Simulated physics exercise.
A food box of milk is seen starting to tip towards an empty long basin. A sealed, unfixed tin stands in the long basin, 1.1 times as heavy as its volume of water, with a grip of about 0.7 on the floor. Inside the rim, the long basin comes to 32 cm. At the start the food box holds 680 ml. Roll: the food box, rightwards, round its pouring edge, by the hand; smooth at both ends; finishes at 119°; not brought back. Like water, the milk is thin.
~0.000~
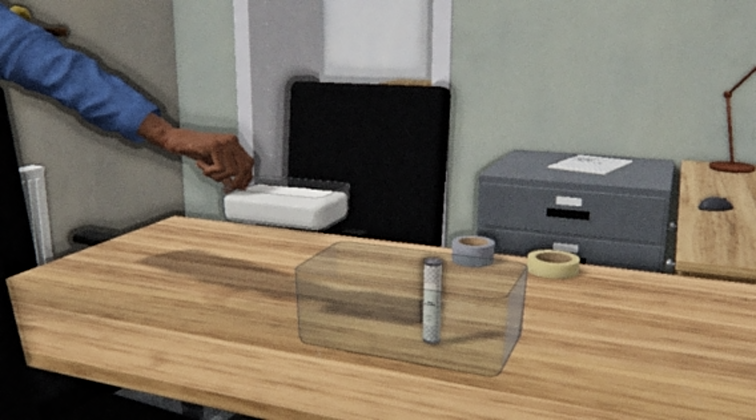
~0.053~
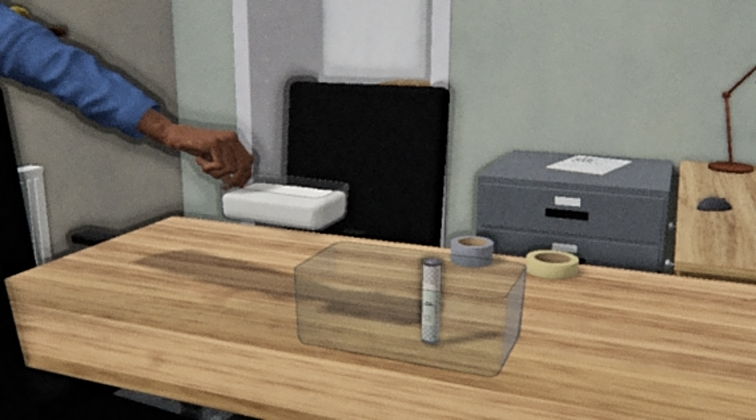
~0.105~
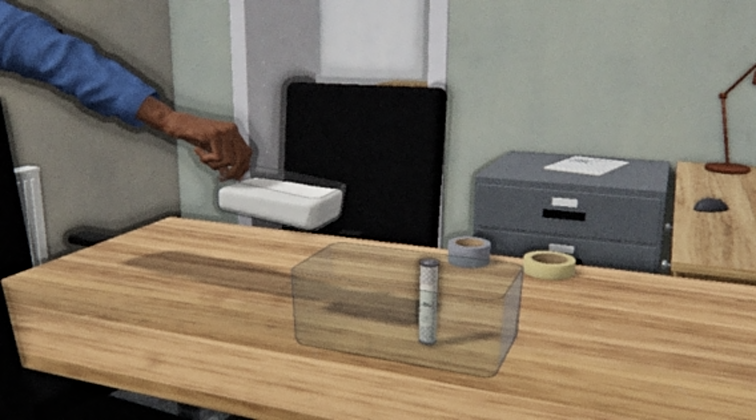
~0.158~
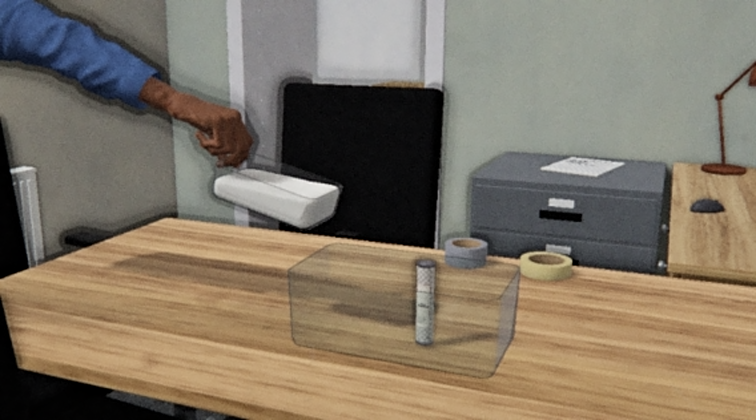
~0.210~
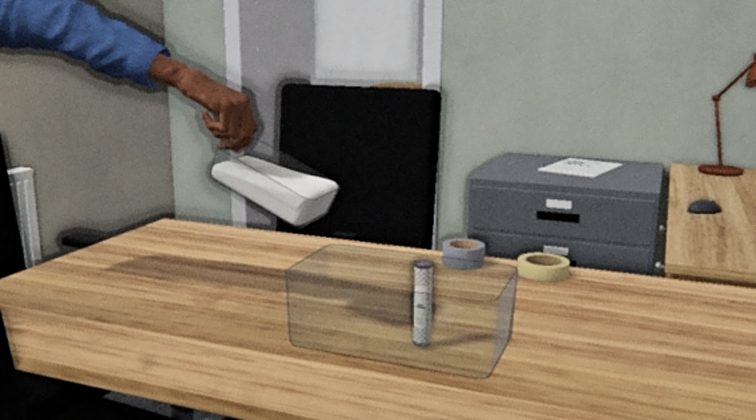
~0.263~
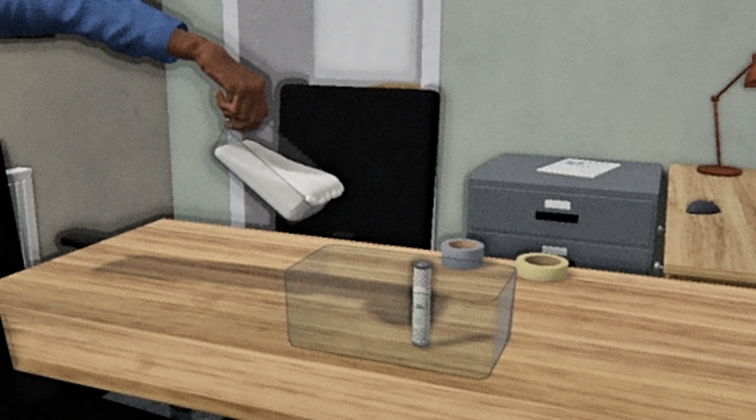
A dark-skinned hand in a blue sleeve holds a small box of white milk at the left of an office, seen from slightly above a wooden table. On the tabletop are a clear, empty basin with a pale upright tin showing through it and grey and yellow tape rolls, with grey drawers behind. The hand rises slightly, smoothly tilting the box down to the right, while the camera drifts very slightly.
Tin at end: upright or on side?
On side.
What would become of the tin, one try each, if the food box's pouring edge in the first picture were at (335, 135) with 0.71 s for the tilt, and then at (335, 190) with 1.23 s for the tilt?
First it tips over; then it stays on its base.
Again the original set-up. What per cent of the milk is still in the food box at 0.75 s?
Roughly 0 percent remains.
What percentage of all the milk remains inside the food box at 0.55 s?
Around 8 percent.
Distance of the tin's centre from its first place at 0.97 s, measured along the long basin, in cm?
Measured centre to centre, about 3 cm.
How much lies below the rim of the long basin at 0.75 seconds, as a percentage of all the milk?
88 per cent, give or take a little.
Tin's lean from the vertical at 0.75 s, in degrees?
The lean is some 0° away from upright.
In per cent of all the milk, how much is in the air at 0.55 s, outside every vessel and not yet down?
It comes to roughly 56 per cent.
By 0.55 s the tilt is 104° and 8 per cent is still to pour; the tin stands where it began.
By 0.75 s the tilt is 119° and 0 per cent is still to pour; the tin stands 4 cm from where it began.
By 0.97 s the tilt is 119° and 0 per cent is still to pour; the tin leans 13°.
By 1.21 s the tilt is 119° and 0 per cent is still to pour; the tin lies on its side.
At rest the tin lies on its side.
